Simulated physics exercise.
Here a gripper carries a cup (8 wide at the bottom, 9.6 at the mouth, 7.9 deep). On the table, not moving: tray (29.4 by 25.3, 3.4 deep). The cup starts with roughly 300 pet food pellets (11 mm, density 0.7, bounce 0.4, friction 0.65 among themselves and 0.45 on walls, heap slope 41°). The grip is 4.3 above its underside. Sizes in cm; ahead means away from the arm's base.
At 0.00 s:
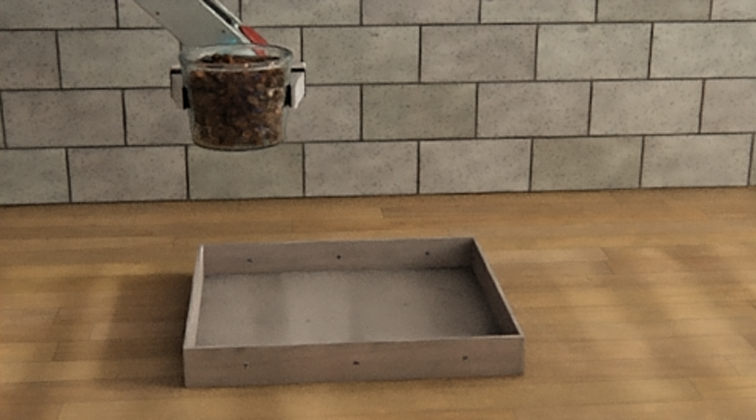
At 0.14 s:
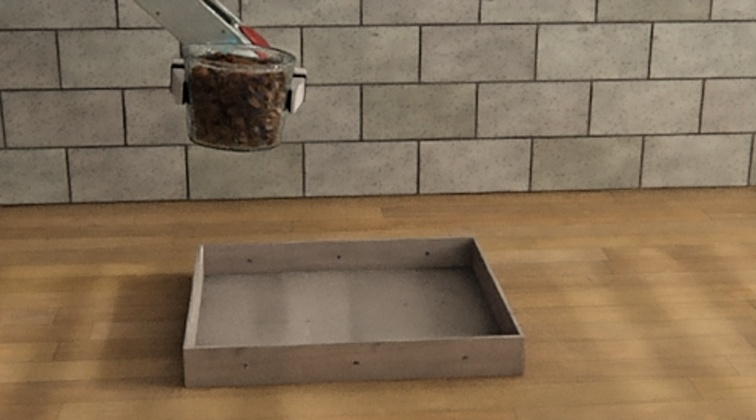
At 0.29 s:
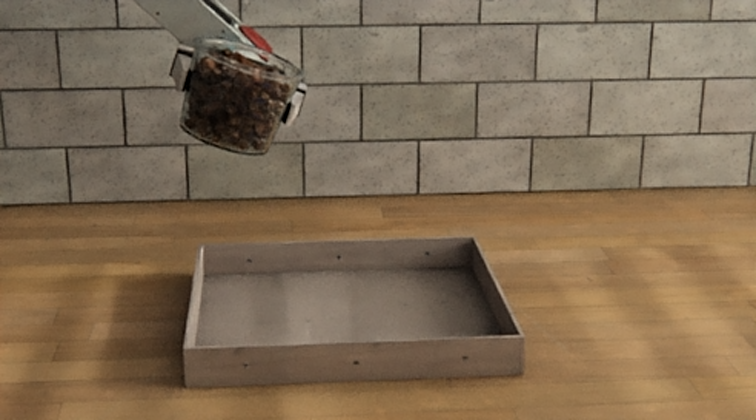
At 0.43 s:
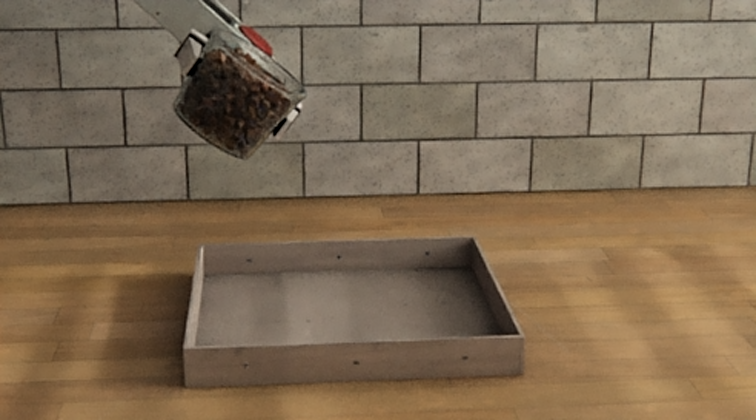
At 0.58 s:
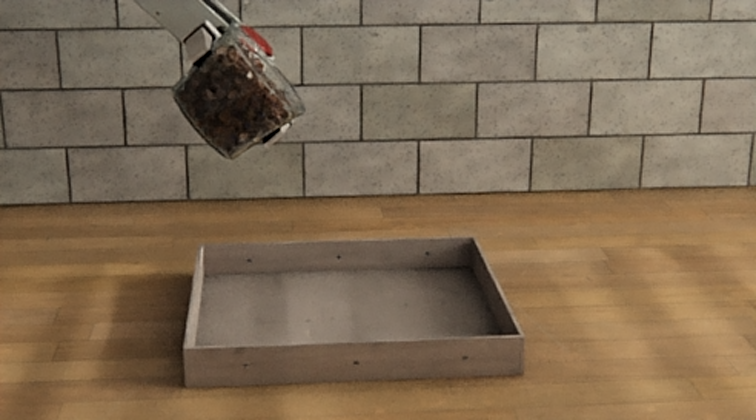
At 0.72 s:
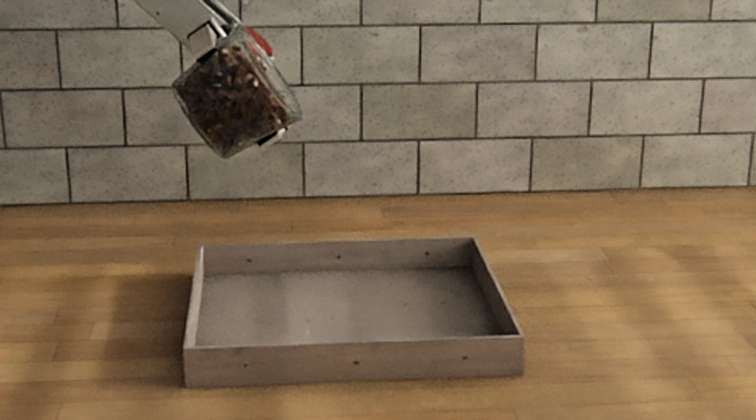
A gripper holding a clear cup of brown pellets tilts it steeply above an empty tray.
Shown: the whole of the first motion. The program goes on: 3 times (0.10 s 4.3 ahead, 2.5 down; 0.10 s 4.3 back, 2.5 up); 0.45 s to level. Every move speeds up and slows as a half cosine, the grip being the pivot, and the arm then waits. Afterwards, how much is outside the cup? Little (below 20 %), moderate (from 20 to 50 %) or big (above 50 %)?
Answer: Moderate; from 20 to 50 % of the pet food pellets finish outside the cup.
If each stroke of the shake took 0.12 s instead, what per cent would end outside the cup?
In that case some 25 per cent.
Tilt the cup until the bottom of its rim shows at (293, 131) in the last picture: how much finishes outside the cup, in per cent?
Some 60 per cent.
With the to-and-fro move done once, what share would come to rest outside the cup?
In that case some 15 per cent.
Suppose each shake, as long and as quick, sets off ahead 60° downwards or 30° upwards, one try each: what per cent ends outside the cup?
About 20 and 90 per cent.
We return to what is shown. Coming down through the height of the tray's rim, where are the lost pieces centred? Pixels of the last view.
Around (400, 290).
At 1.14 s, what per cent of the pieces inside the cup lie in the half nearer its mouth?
Roughly 45 per cent.
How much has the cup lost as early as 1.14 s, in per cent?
Some 20 per cent.
After 1.14 s, tilted 56° forward, highest piece 27 above the table; 235 in the cup, 40 in the tray, 27 in flight or on a rim.
After 1.56 s, tilted 25° forward, highest piece 25 above the table; 204 in the cup, 94 in the tray, 4 on the table or floor.
After 1.97 s, level, highest piece 27 above the table; 204 in the cup, 93 in the tray, 5 on the table or floor.
After 3.02 s, level, highest piece 27 above the table; 204 in the cup, 93 in the tray, 5 on the table or floor.
At rest, 204 in the cup, 93 in the tray, 5 on the table or floor. That is 32 % outside the cup.
